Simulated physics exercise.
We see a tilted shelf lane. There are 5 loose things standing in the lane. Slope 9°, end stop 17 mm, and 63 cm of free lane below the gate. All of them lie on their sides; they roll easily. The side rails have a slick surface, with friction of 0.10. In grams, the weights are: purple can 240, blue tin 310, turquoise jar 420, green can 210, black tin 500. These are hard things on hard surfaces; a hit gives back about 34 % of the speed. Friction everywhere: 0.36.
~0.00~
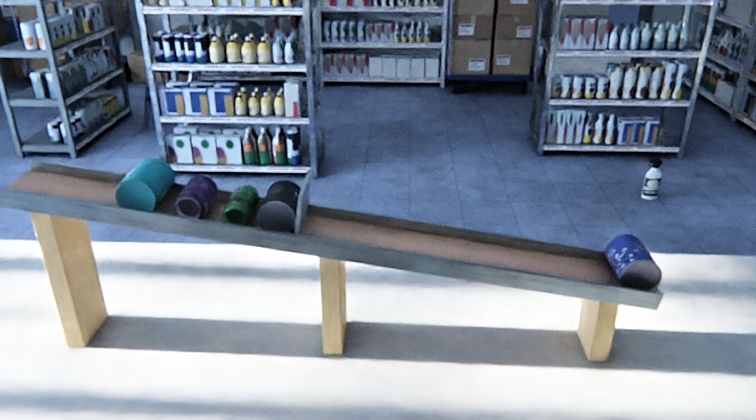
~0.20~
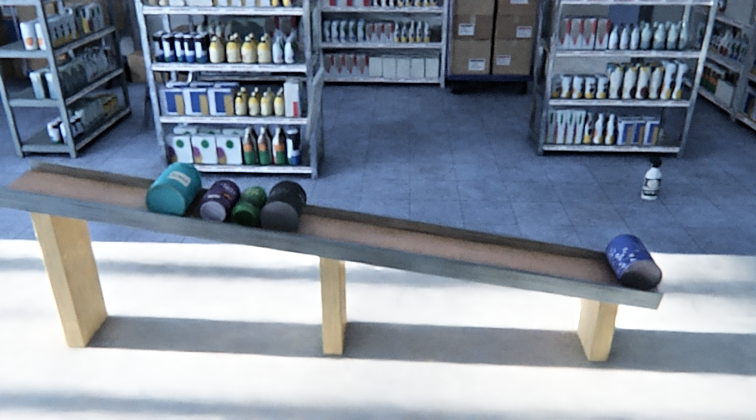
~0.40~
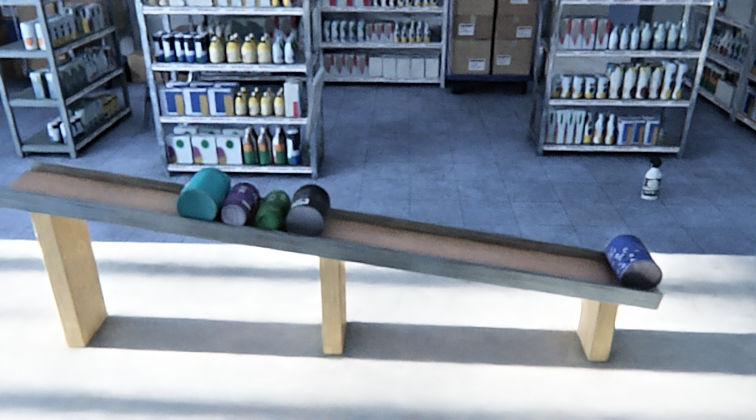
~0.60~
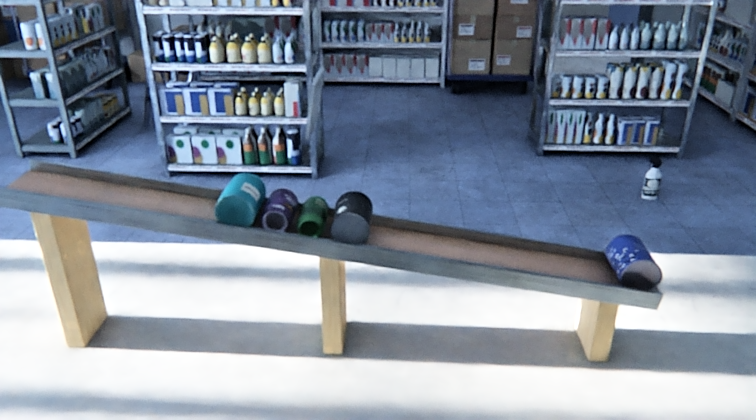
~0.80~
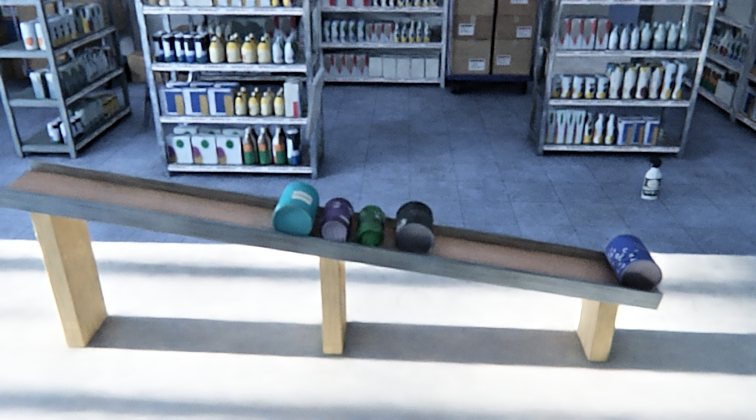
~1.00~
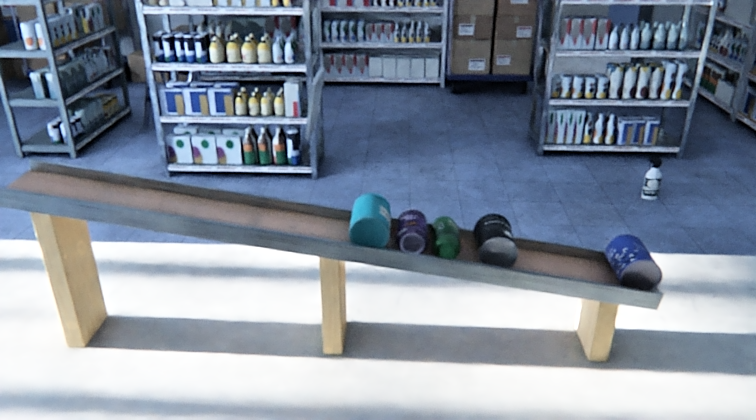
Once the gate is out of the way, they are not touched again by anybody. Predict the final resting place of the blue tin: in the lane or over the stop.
Overshoots.
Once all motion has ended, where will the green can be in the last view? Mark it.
You'll see it about at (599, 263) in the last picture.
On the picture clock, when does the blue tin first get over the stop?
I'd say around the 1.4 s mark.
After 1.10 s, leader 18 cm from the stop; blue tin near (632, 263).
After 1.30 s, leader 7 cm from the stop; blue tin near (636, 261).
After 1.60 s, blue tin now over the stop.
After 1.90 s, purple can stopped; turquoise jar stopped; green can stopped.
At rest (2.7 s), over the stop, blue tin; the other 4 in the lane.
